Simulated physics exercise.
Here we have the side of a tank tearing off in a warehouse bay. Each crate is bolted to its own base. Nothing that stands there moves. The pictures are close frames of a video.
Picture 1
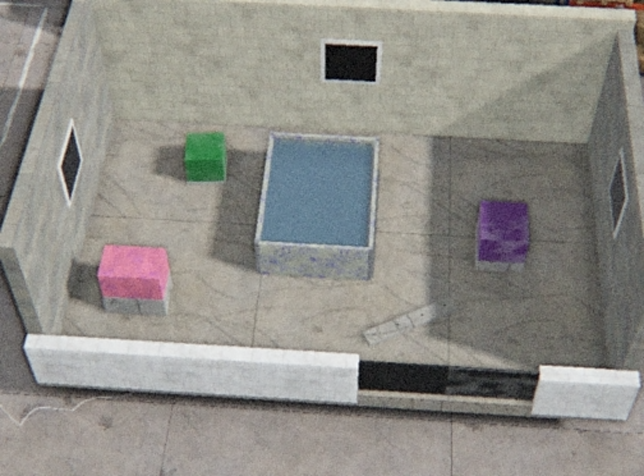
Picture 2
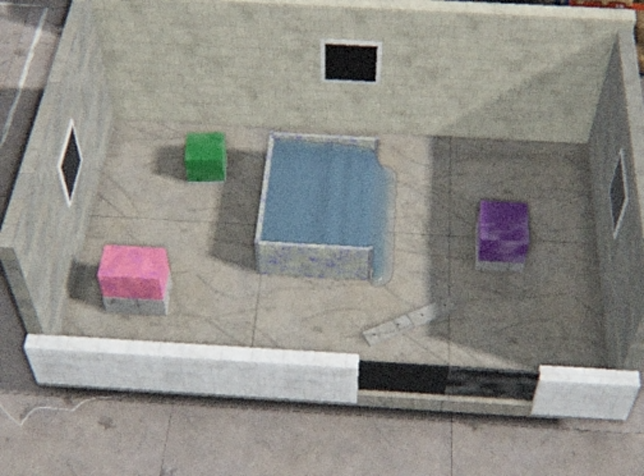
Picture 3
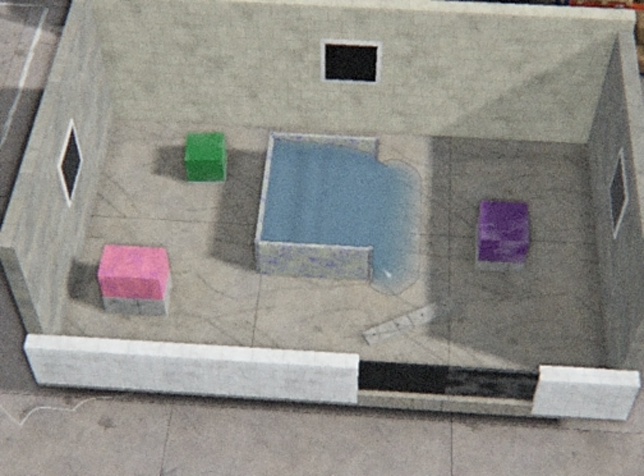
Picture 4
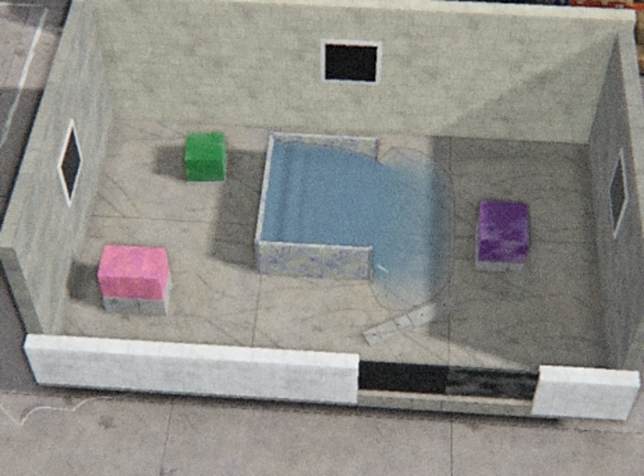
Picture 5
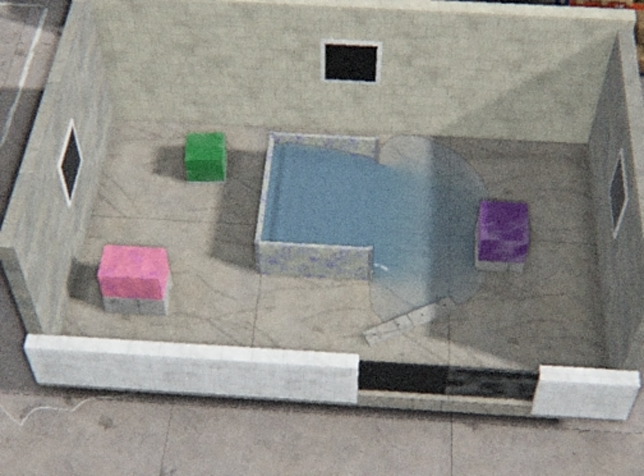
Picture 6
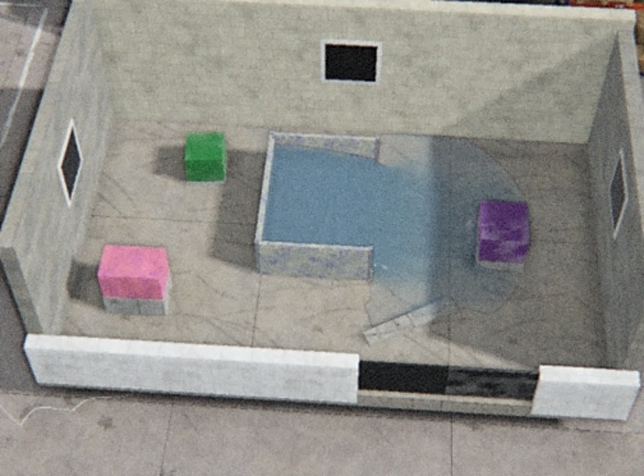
Water pouring from the open right side of a tank, spreading across the grey floor and around a purple-topped block.
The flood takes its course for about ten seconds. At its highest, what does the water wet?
The green crate is wetted; the pink crate escapes dry; the purple crate is wetted.
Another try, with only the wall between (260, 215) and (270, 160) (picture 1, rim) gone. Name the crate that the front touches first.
First comes the green one.
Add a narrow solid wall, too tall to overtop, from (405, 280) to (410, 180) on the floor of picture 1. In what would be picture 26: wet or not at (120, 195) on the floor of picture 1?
Verdict: Dry.
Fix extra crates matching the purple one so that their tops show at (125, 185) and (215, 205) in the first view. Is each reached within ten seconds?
In turn: Stays dry, escapes it.
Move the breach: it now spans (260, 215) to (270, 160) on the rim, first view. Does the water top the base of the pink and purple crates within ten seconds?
My reading: The pink one stays dry, the purple one stays dry.
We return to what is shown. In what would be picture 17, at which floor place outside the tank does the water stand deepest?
Near (585, 145).
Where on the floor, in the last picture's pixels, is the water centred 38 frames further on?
I would point to (437, 262).
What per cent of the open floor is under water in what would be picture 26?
Roughly 50 per cent.
A moment on, water covers 35 % of the floor; the green crate not reached, the pink crate not reached, the purple crate water round its plinth.
Next, water covers 45 % of the floor; the green crate not reached, the pink crate not reached, the purple crate water round its plinth.
Then, water covers 50 % of the floor; the green crate not reached, the pink crate not reached, the purple crate water round its plinth.
Later, water covers 75 % of the floor; the green crate water round its plinth, the pink crate water round its plinth, the purple crate water round its plinth.
In the end, water covers 100 % of the floor; the green crate was topped, the pink crate stayed above the water, the purple crate was topped.
